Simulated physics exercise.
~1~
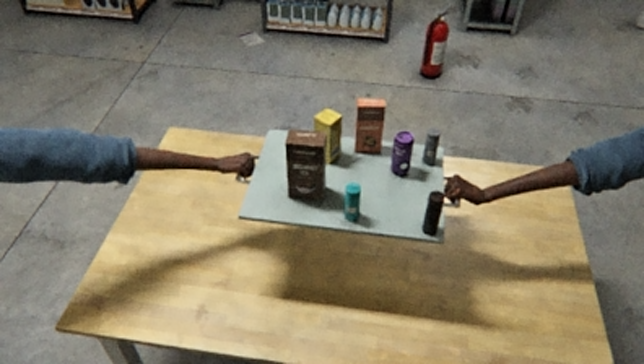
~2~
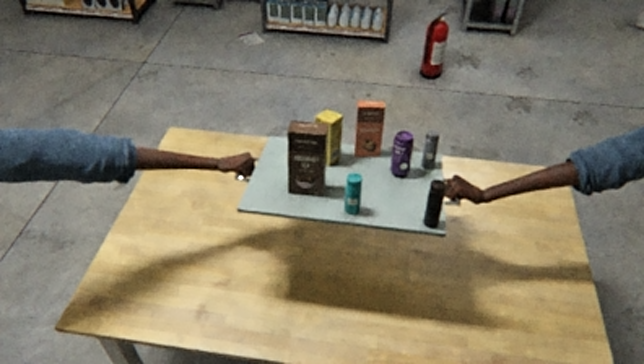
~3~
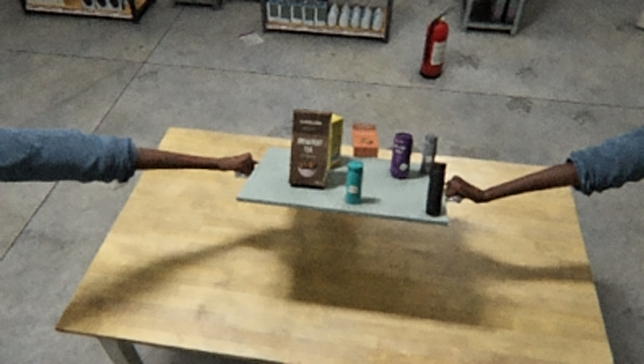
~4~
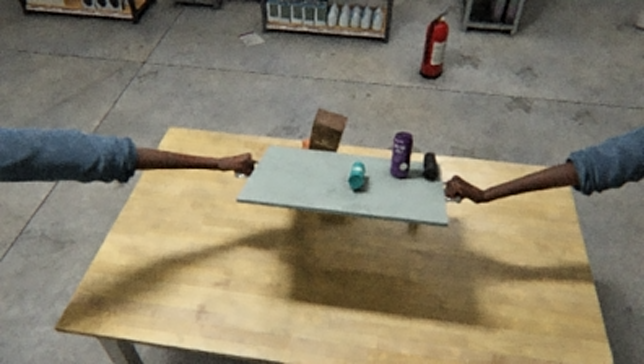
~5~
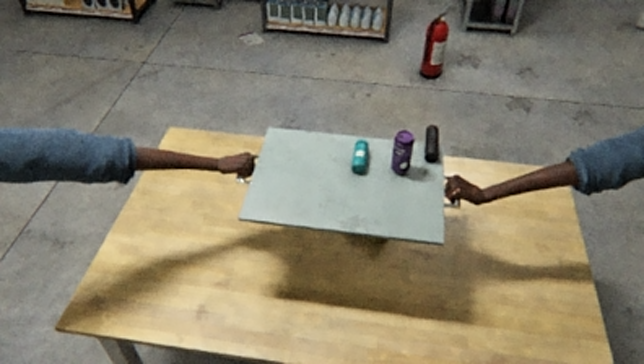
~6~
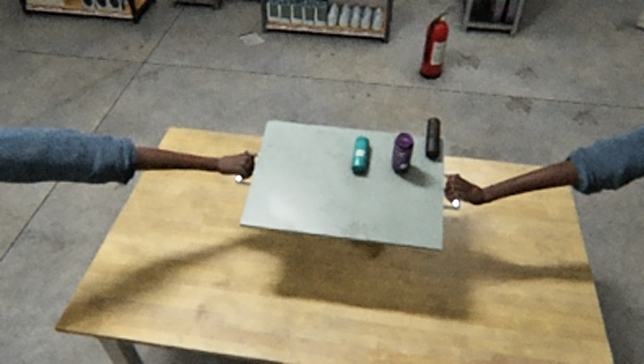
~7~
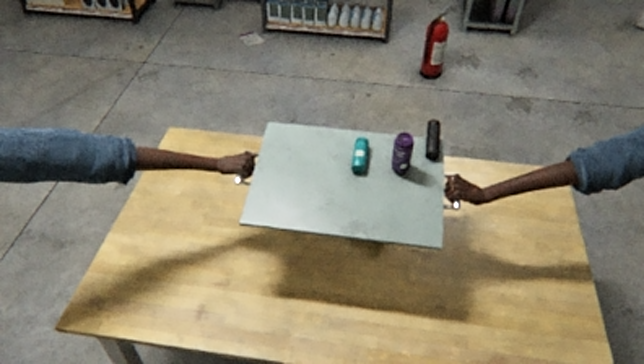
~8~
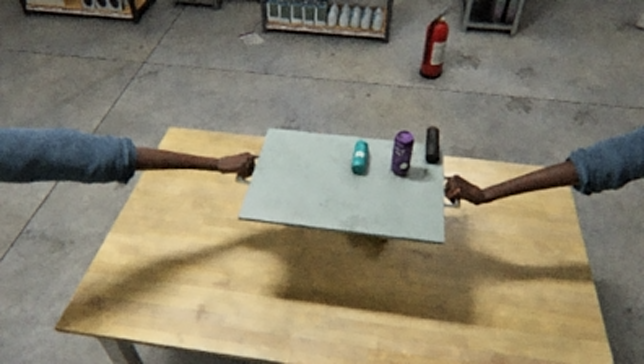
In a concrete-floored storeroom, two hands tilt a rimless tray away from the viewer above a wooden table, and the packets, yellow carton and grey shaker go off it. The tray swings back, ending nearly level with the purple can upright and the turquoise and black shakers lying down.
